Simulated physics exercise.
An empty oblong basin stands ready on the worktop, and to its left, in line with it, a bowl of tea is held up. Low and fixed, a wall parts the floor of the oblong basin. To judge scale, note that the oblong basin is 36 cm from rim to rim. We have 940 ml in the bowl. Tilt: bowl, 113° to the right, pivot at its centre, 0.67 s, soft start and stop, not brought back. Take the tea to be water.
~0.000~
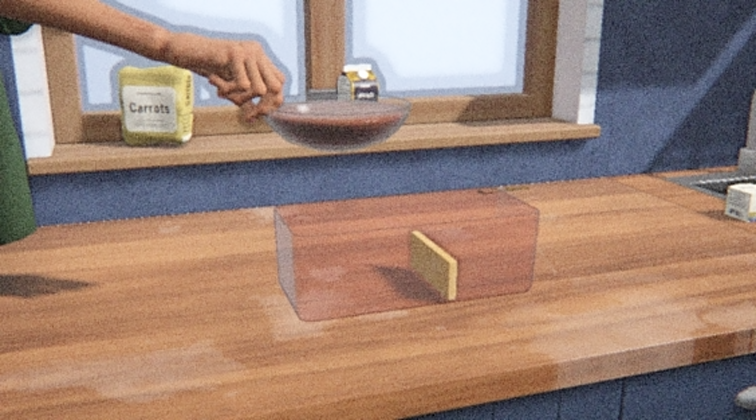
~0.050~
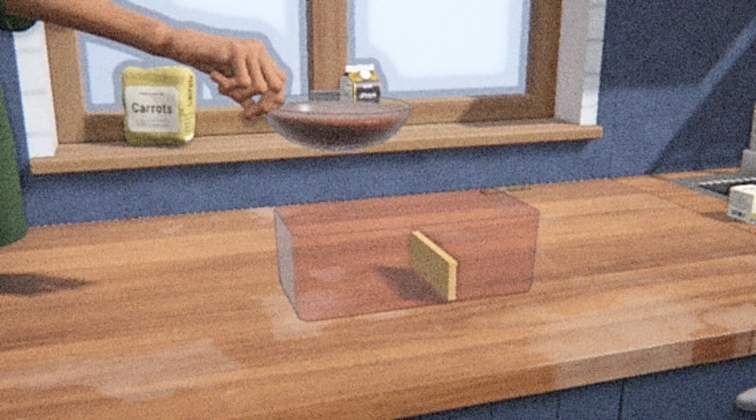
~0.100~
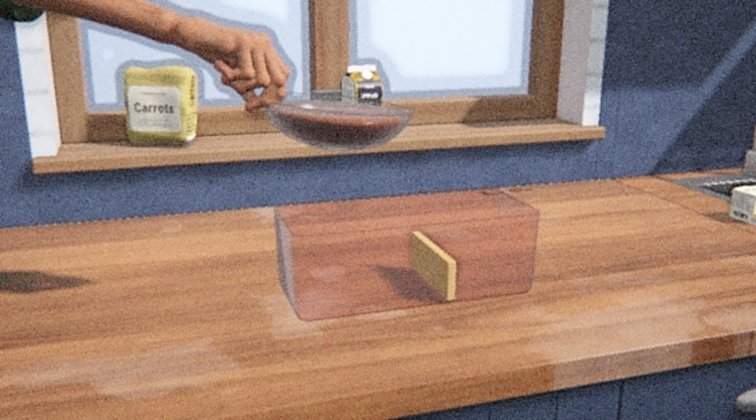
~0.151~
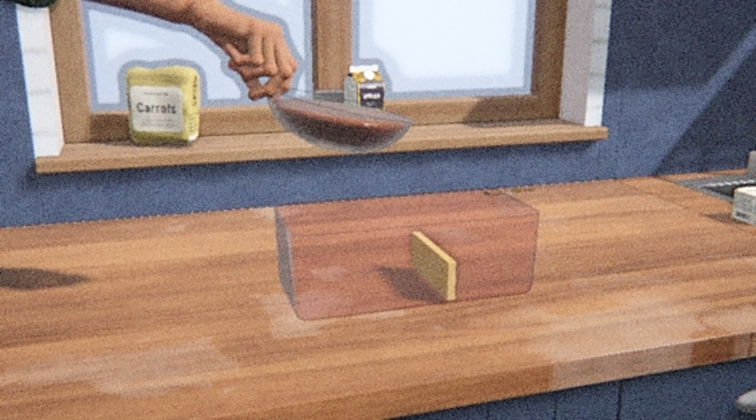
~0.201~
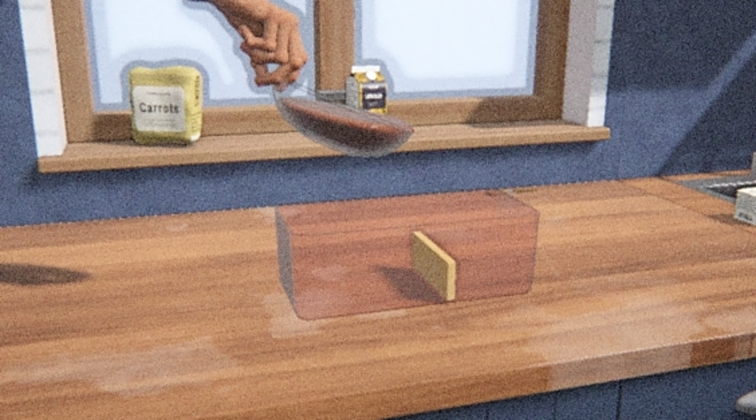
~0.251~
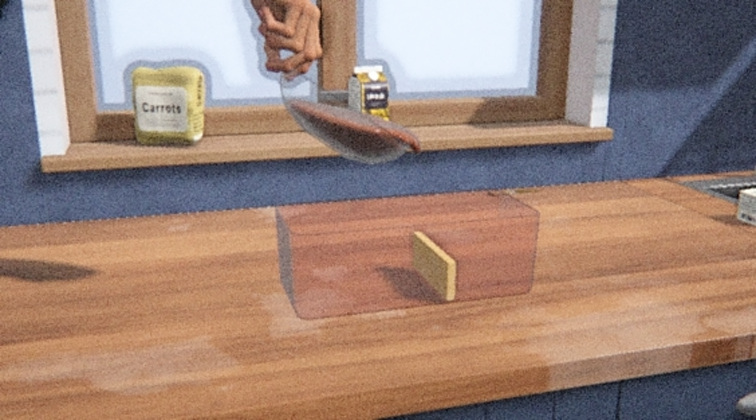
A hand held a clear bowl of reddish-brown tea above a wooden worktop, then tilted it further and further to the right, while the see-through oblong basin with a small yellow wall inside stayed still.
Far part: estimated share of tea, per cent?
38 per cent.
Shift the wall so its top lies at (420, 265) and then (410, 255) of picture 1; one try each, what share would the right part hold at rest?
45 in a hundred, followed by 65 in a hundred.
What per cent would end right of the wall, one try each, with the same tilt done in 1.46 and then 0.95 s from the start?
65 in a hundred, followed by 50 in a hundred.
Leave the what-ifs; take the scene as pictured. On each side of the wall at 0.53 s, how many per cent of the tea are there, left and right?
Left: Around 46. Right: Around 46.
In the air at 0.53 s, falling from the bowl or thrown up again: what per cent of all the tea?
It comes to about 5 percent.
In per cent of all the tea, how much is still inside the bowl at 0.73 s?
About 0 per cent.
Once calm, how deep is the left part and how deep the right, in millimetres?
Some 16 mm on the left and some 20 mm on the right.
After 0.53 s the tilt is 101° and 0 per cent is still to pour, 46 is left of the wall and 46 right of it.
After 0.73 s the tilt is 113° and 0 per cent is still to pour, 45 is left of the wall and 32 right of it.
After 0.94 s the tilt is 113° and 0 per cent is still to pour, 51 is left of the wall and 38 right of it.
After 1.17 s the tilt is 113° and 0 per cent is still to pour, 51 is left of the wall and 38 right of it.
In the end 51 per cent lies left of the wall, 38 right of it and 10 outside.
